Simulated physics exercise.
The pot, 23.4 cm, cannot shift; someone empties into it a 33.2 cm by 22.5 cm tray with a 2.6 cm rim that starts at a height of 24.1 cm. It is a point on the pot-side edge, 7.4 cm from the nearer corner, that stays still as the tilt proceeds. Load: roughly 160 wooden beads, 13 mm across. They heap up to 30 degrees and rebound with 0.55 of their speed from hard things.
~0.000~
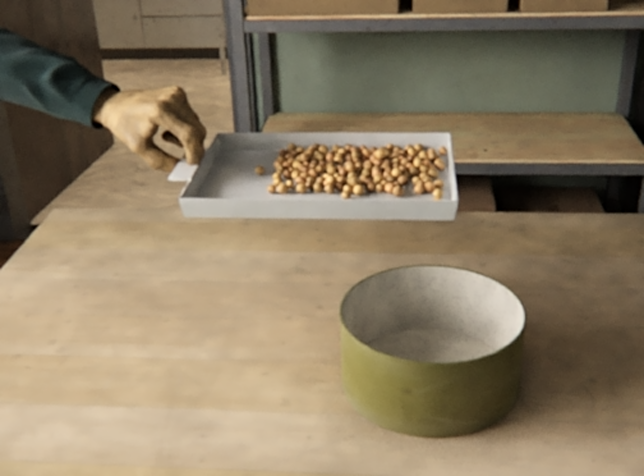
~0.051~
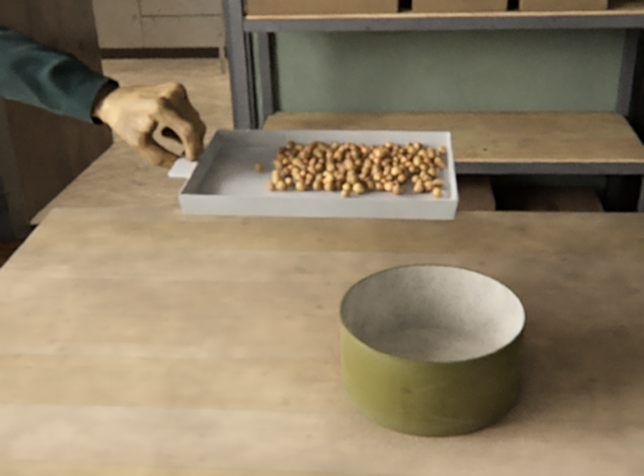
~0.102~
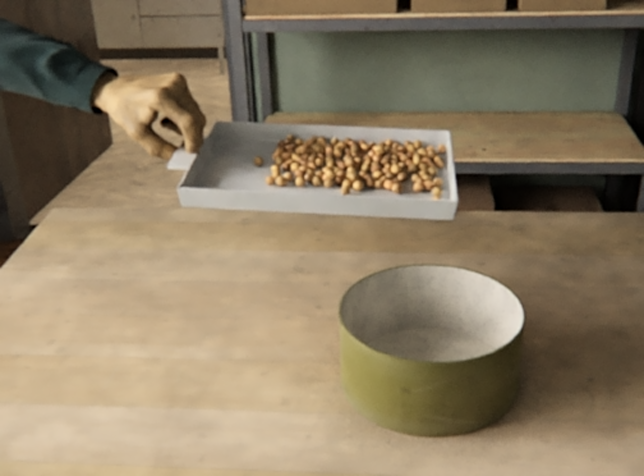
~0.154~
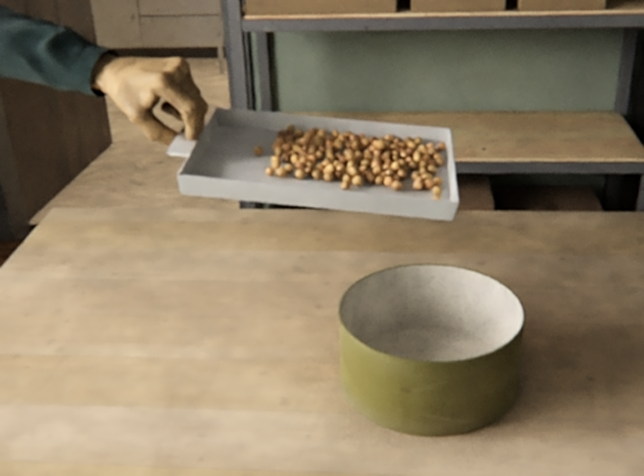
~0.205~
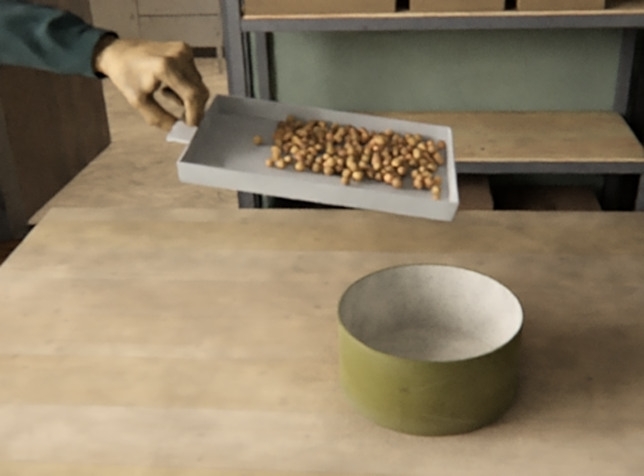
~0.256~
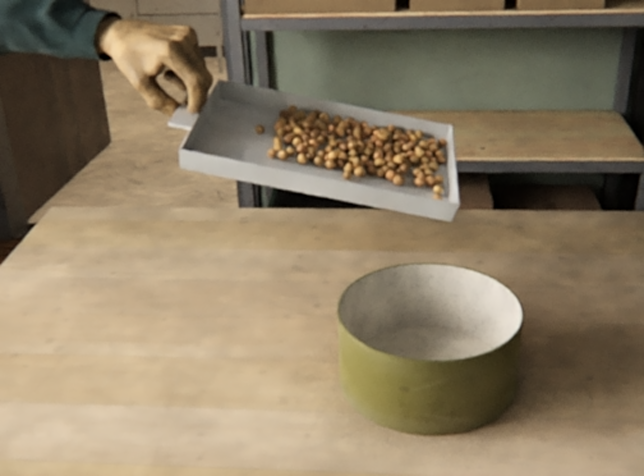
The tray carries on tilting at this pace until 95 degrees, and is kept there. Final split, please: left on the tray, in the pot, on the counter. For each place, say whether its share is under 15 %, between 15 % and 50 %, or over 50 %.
Tray: My guess is a mere handful of the pieces; pot: My guess is the majority of the pieces; counter: My guess is a sizable share of the pieces.
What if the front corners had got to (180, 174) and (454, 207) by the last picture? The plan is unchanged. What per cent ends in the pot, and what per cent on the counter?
Pot 100 % / counter 0 %.
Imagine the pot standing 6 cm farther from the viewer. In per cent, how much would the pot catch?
About 60 %.
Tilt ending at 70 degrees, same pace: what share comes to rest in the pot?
0 %.
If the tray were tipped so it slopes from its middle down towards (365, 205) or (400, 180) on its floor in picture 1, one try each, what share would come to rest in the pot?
Near 100 and 15 per cent, in that order.
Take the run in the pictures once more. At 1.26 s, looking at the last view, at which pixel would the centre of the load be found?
Around (447, 138).
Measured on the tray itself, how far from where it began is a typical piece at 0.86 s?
Displacement on the tray: About 7 cm.
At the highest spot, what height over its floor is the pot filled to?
It reaches roughly 2.5 cm.
After 0.86 s, tilt 52 degrees; the tray holds 100 %, the pot 0 %.
After 1.26 s, tilt 77 degrees; the tray holds 100 %, the pot 0 %.
After 1.74 s, tilt 95 degrees; the tray holds 40 %, the pot 5 %.
By 3.1 s all is still; tray 0 %, pot 60 %, counter 40 %.
